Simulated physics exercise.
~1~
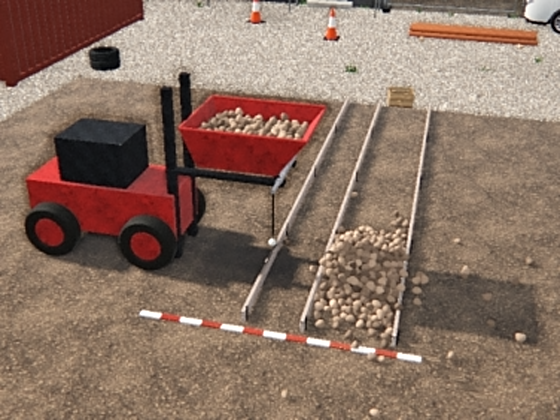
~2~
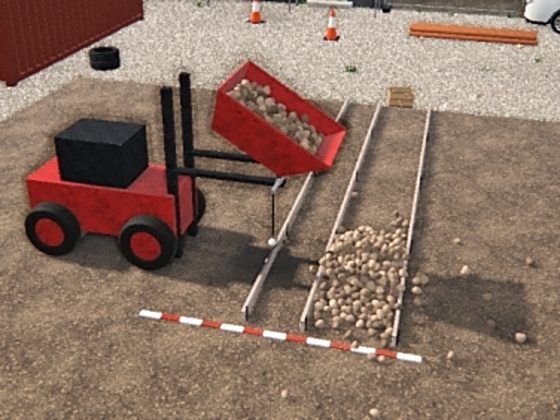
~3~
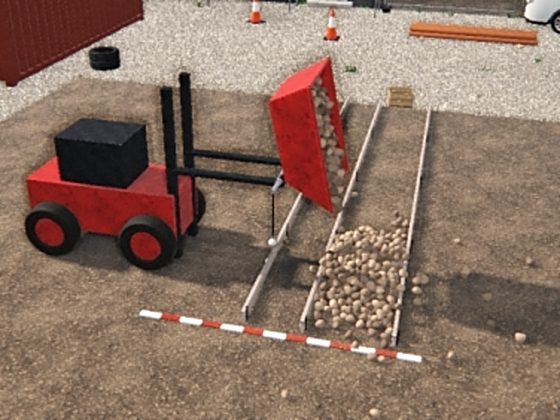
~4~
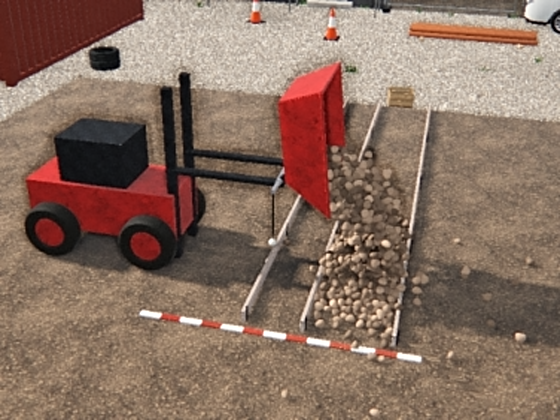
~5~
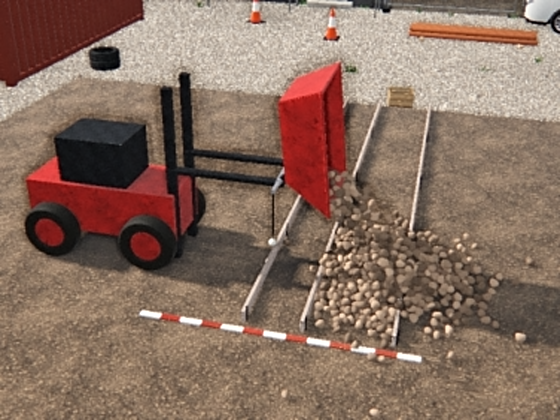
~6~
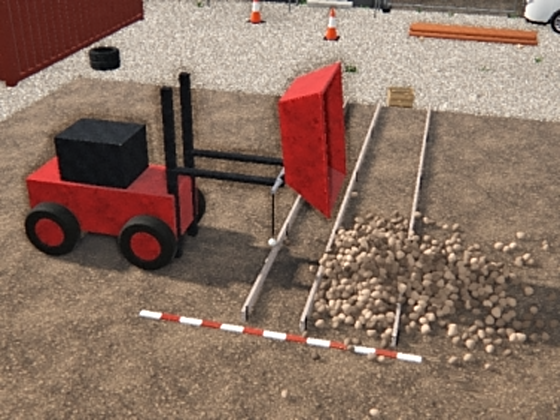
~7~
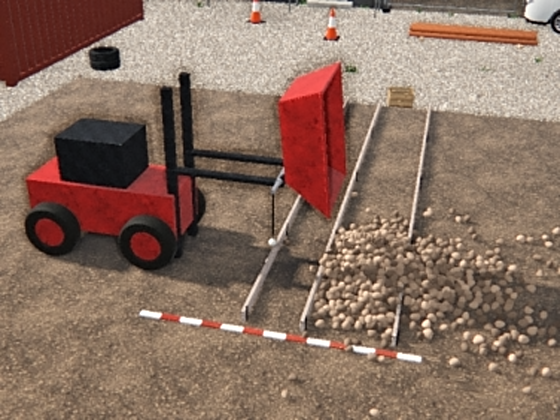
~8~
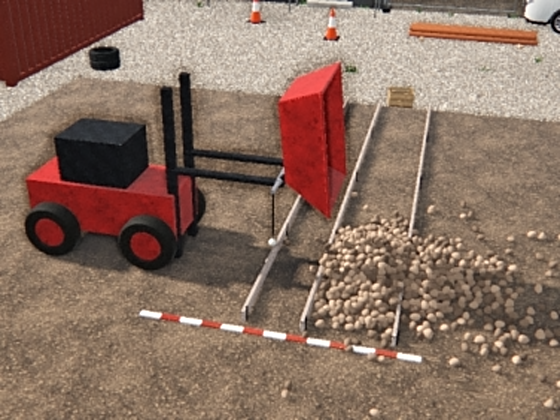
On a dirt yard beside gravel, a red and black forklift tipped its red skip steeply to the right, and pale round stones poured onto an earlier pile between the boards, spilling over the last board and scattering across the ground beyond.
